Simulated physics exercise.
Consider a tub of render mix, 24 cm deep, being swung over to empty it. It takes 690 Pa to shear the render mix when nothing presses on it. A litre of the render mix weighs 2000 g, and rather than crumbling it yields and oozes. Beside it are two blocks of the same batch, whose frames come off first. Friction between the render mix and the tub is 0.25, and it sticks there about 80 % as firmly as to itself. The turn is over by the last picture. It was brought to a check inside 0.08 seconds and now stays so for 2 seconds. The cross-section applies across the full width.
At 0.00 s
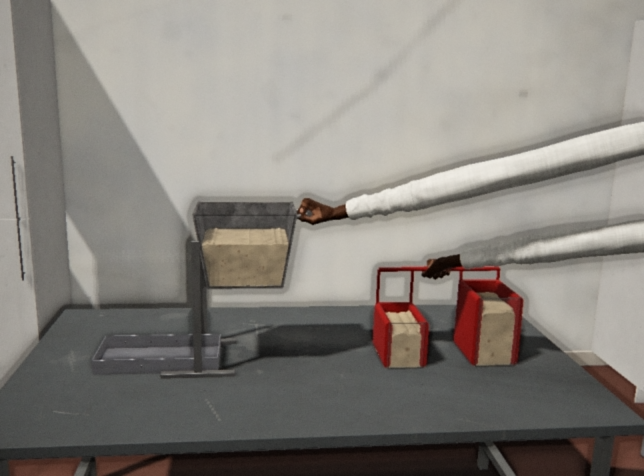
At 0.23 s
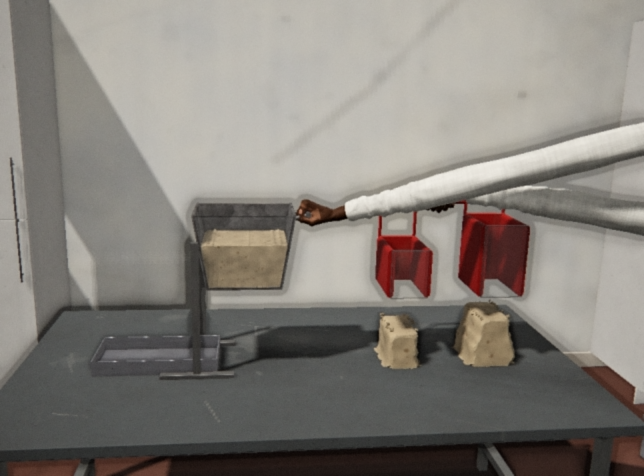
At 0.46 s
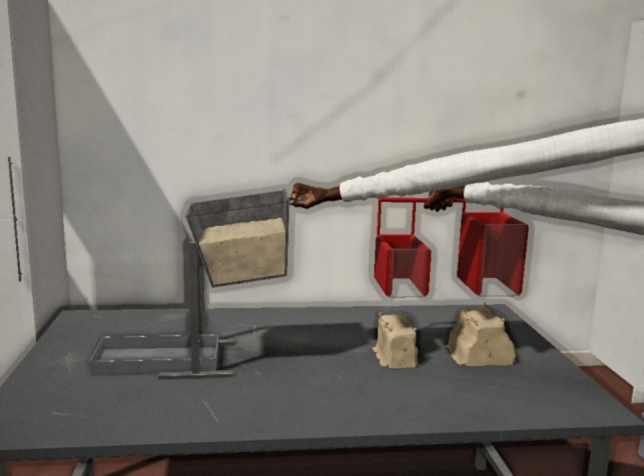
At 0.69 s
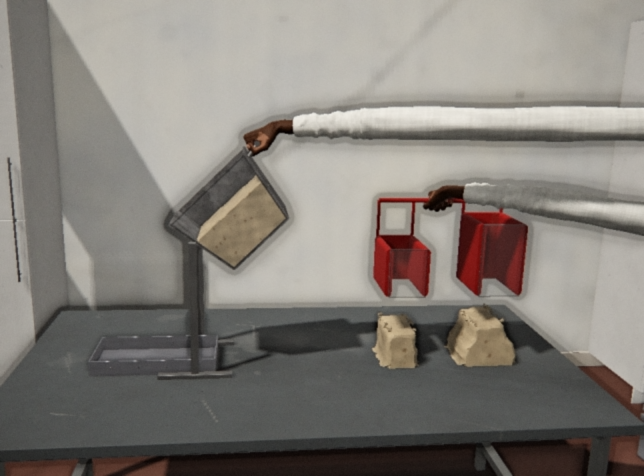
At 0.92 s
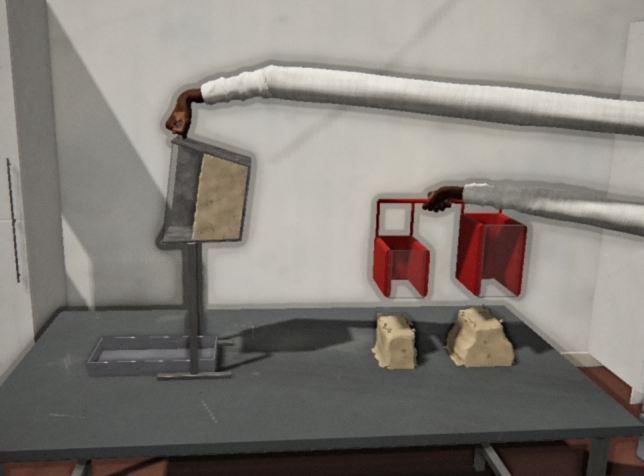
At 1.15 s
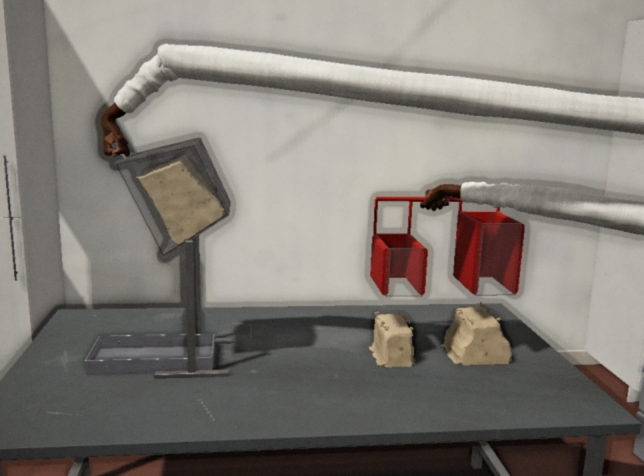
One hand lifts red moulds off two tan blocks, then another swings a tub over leftward.
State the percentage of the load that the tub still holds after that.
The tub still holds roughly 0 %.
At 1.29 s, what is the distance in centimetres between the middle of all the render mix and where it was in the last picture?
Displacement noted: Approx. 14 cm... about that.
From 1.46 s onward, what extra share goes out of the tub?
Load share from then on: Near 0 %.
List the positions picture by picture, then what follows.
The first picture shows handle-side rim at (294, 214), tilt 0 degrees; crest of the render mix at (267, 243); block heights 13 cm, 21 cm (left to right).
The second picture shows handle-side rim at (293, 216), tilt 0 degrees; crest of the render mix at (266, 245); block heights 13 cm, 18 cm (left to right).
The third picture shows handle-side rim at (287, 201), tilt 9 degrees; crest of the render mix at (280, 232); block heights 13 cm, 16 cm (left to right).
The fourth picture shows handle-side rim at (242, 155), tilt 44 degrees; crest of the render mix at (260, 184); block heights 13 cm, 16 cm (left to right).
The fifth picture shows handle-side rim at (172, 143), tilt 83 degrees; crest of the render mix at (208, 156); block heights 13 cm, 16 cm (left to right).
The sixth picture shows handle-side rim at (116, 166), tilt 114 degrees; crest of the render mix at (181, 163); block heights 13 cm, 16 cm (left to right).
After 1.29 s, the tub is at 114 degrees and holds 50 %.
After 1.46 s, the tub is at 114 degrees and holds 0 %.
After 1.63 s, the tub is at 114 degrees and holds 0 %.
After 1.80 s, the tub is at 114 degrees and holds 0 %.
After 3.15 s, the tub is at 114 degrees and holds 0 %.
